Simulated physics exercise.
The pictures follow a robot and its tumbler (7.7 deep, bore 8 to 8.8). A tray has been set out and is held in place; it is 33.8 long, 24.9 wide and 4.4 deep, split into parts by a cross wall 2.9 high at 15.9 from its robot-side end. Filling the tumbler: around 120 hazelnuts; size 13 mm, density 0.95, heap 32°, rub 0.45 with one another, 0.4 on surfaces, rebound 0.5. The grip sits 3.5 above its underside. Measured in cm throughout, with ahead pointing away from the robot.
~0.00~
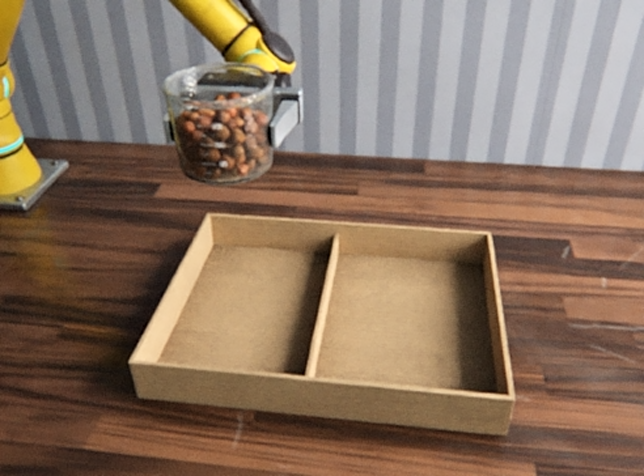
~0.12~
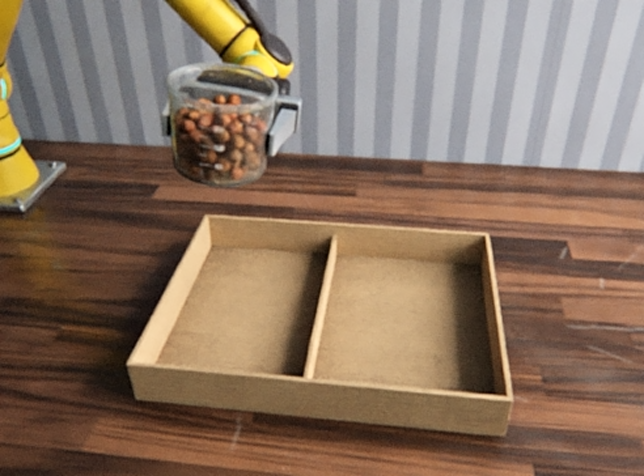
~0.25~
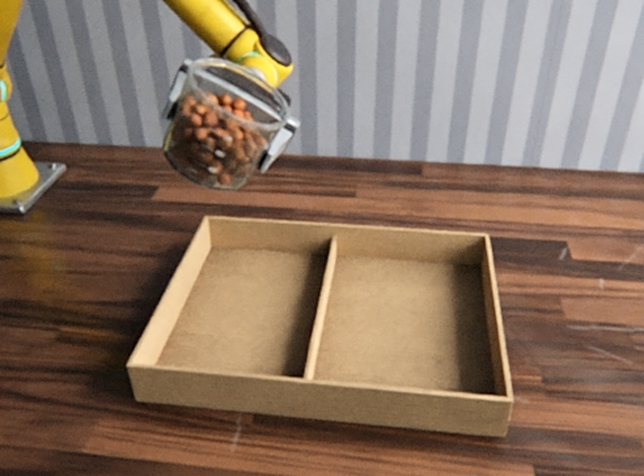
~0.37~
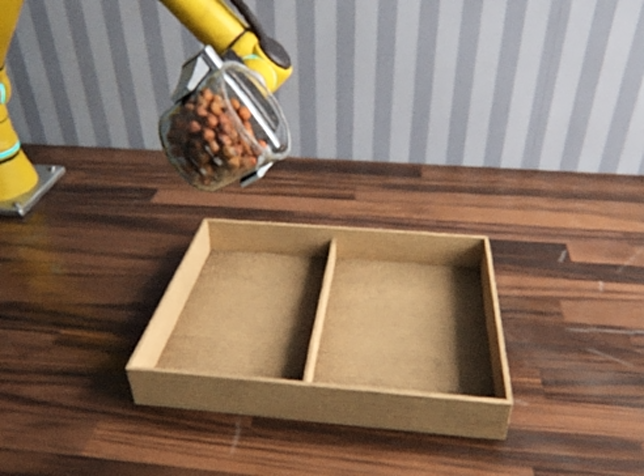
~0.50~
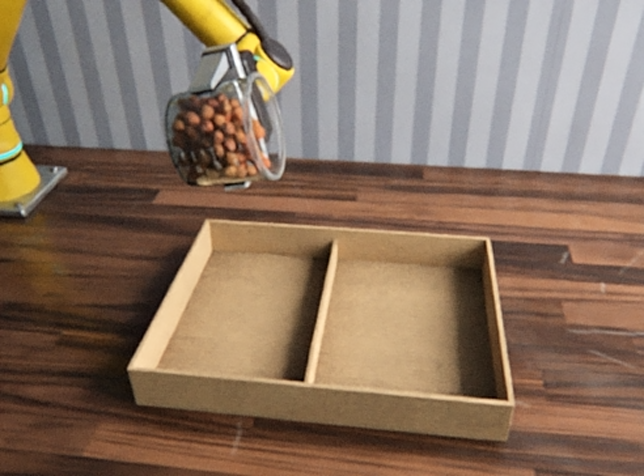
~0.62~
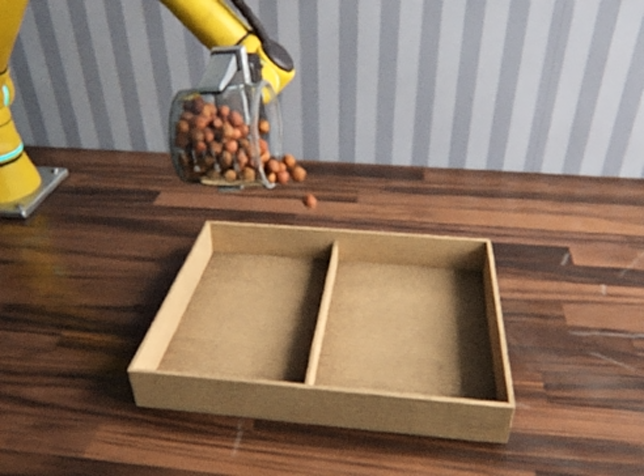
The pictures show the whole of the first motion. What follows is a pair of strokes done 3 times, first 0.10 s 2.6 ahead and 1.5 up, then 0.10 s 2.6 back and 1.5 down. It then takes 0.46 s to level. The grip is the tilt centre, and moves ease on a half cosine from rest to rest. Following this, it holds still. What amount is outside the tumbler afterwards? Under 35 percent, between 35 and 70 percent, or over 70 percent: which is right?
The right one is over 70 percent.
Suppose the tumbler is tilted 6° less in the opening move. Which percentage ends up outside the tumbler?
About 80 %.
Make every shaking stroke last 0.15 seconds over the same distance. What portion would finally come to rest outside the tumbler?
Estimate: Near 80 per cent.
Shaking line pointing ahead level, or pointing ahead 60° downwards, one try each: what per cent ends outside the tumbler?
Result: Approx. 85 % and 40 %, one try each.
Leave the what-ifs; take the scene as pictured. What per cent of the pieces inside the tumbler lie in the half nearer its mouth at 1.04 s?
I'd say close to 75 per cent.
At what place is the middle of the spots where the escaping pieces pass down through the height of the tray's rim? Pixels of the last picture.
Look at roughly (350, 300) in the last picture.
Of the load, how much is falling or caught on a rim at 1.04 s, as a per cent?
18 per cent.
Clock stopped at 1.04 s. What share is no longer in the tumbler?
I'd say some 80 percent.
After 1.04 s, tilted 85° forward, highest piece 21 above the table; 70 in the far-side part, 24 in the tumbler, 3 in the robot-side part, 22 in flight or on a rim.
After 1.47 s, tilted 37° forward, highest piece 23 above the table; 88 in the far-side part, 16 in the tumbler, 15 in the robot-side part.
After 1.88 s, level, highest piece 22 above the table; 88 in the far-side part, 16 in the tumbler, 15 in the robot-side part.
After 2.93 s, level, highest piece 21 above the table; 88 in the far-side part, 16 in the tumbler, 15 in the robot-side part.
In the end, 88 in the far-side part, 16 in the tumbler, 15 in the robot-side part. That is 87 % outside the tumbler.
